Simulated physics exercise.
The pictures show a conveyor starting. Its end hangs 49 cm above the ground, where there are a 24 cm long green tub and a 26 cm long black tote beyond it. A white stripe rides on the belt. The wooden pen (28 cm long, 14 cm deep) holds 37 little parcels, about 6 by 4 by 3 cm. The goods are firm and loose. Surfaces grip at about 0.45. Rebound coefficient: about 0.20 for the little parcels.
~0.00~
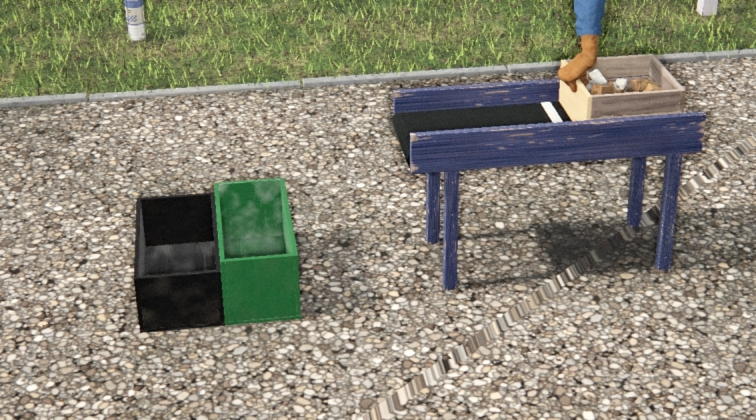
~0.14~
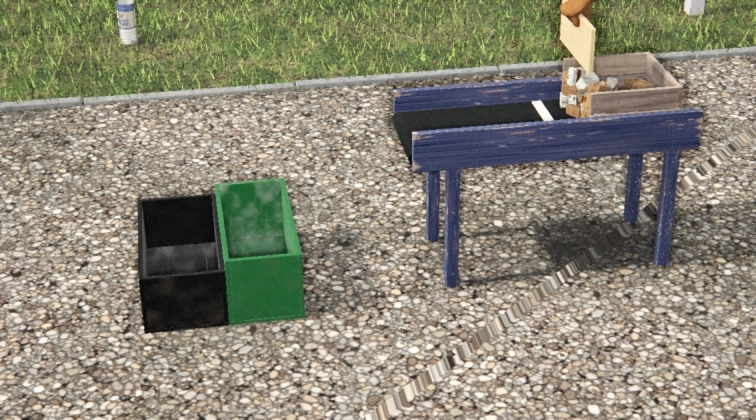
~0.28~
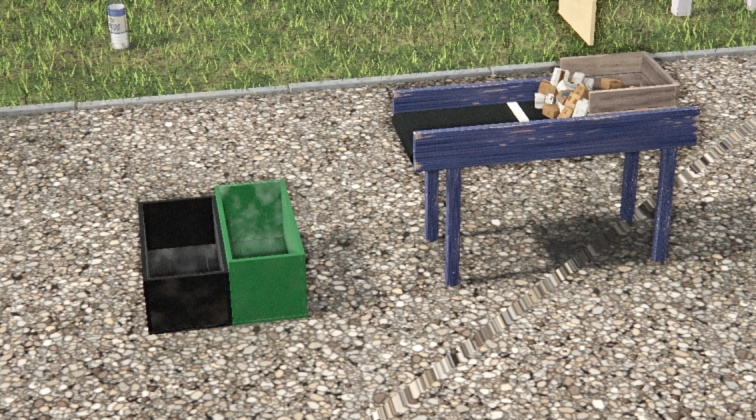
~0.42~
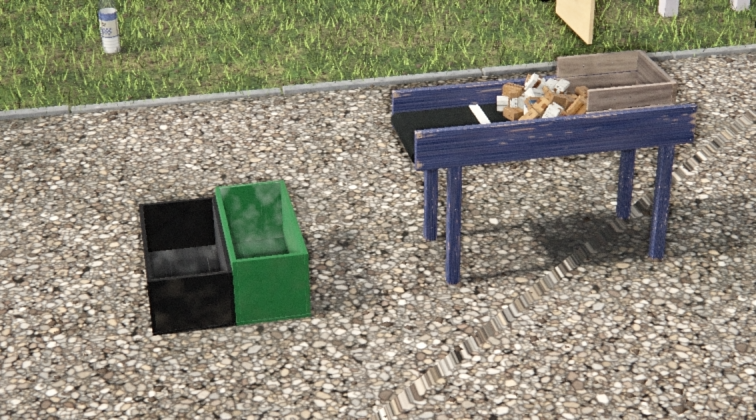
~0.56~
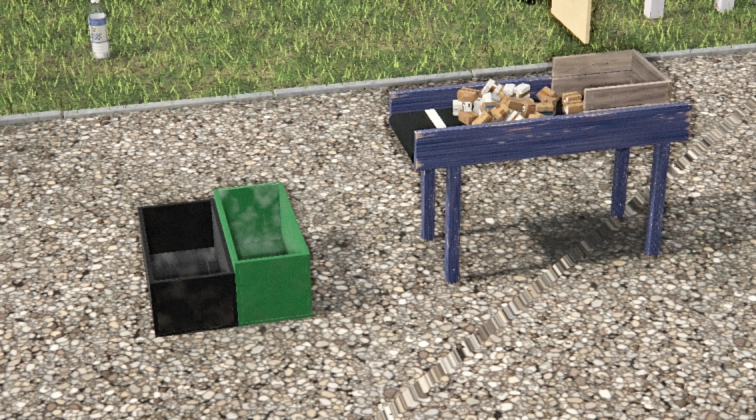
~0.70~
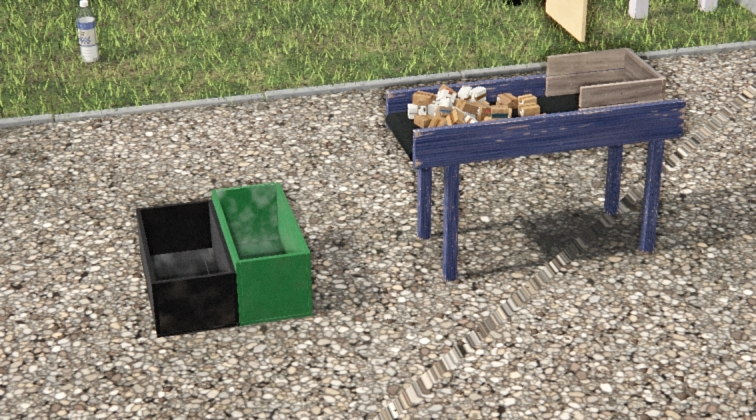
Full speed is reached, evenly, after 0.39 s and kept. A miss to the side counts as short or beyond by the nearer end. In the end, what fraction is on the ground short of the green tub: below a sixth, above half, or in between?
Ending on the ground short of the green tub: Upwards of half of them.
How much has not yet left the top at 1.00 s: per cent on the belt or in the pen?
About 20 per cent.
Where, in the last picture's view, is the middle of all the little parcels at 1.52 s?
At about (316, 263).
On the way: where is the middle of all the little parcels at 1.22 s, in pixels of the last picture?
Near (319, 246).
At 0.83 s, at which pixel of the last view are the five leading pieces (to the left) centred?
Near (384, 119).
After 0.83 s, 32 on the belt and 5 in the air.
After 1.00 s, 8 on the belt and 29 in the air.
After 1.22 s, 17 on the ground short of the green tub and 20 in the air.
Outcome (at 1.52 s), 37 on the ground short of the green tub. Asked share, 37 of 37, 100 per cent.
